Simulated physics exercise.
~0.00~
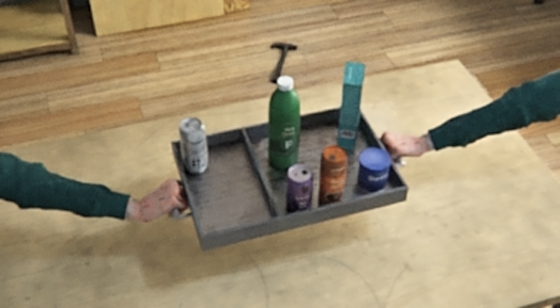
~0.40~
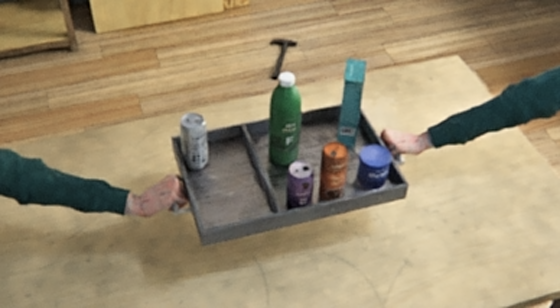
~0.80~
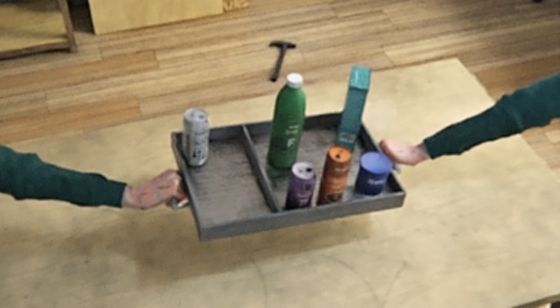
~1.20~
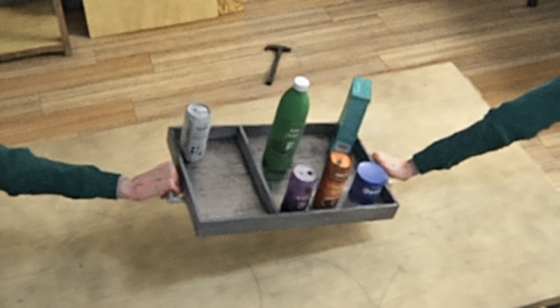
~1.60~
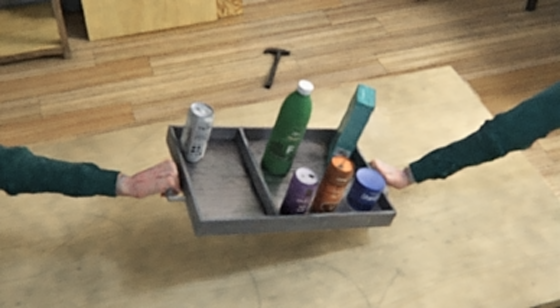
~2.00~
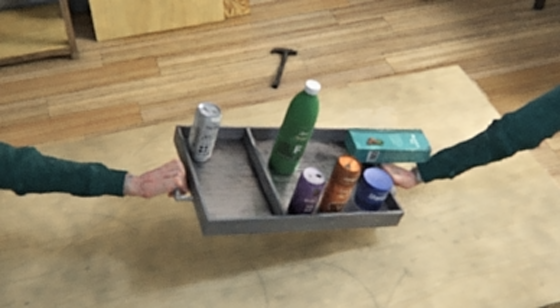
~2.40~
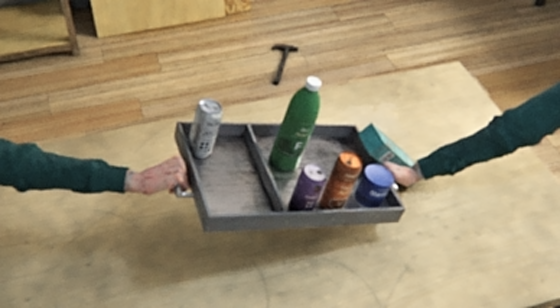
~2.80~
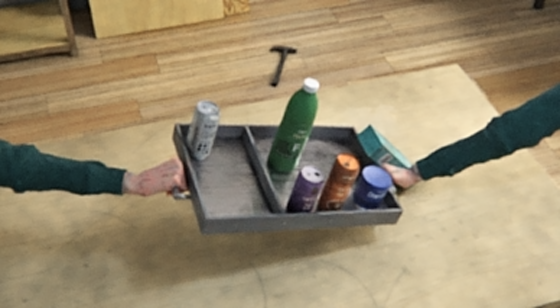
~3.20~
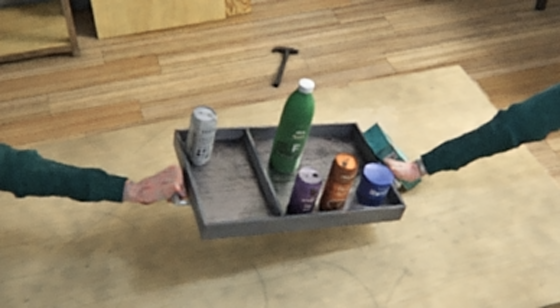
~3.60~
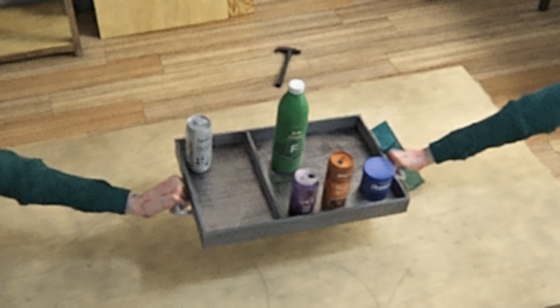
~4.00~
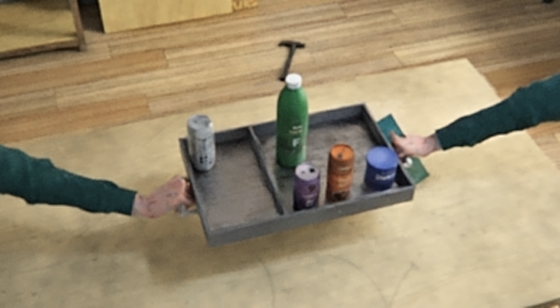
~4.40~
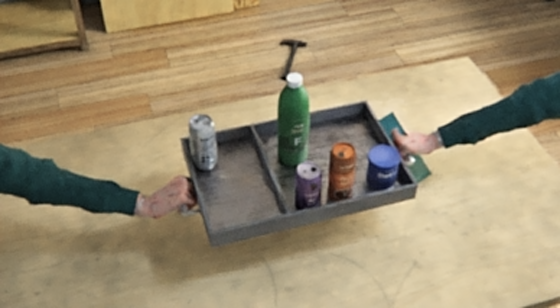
A tray held by two hands dipped to the right, and the tall turquoise carton toppled over the right rim and ended up outside it by the hand, while the bottle, cans and blue tin stayed aboard as the tray levelled again.
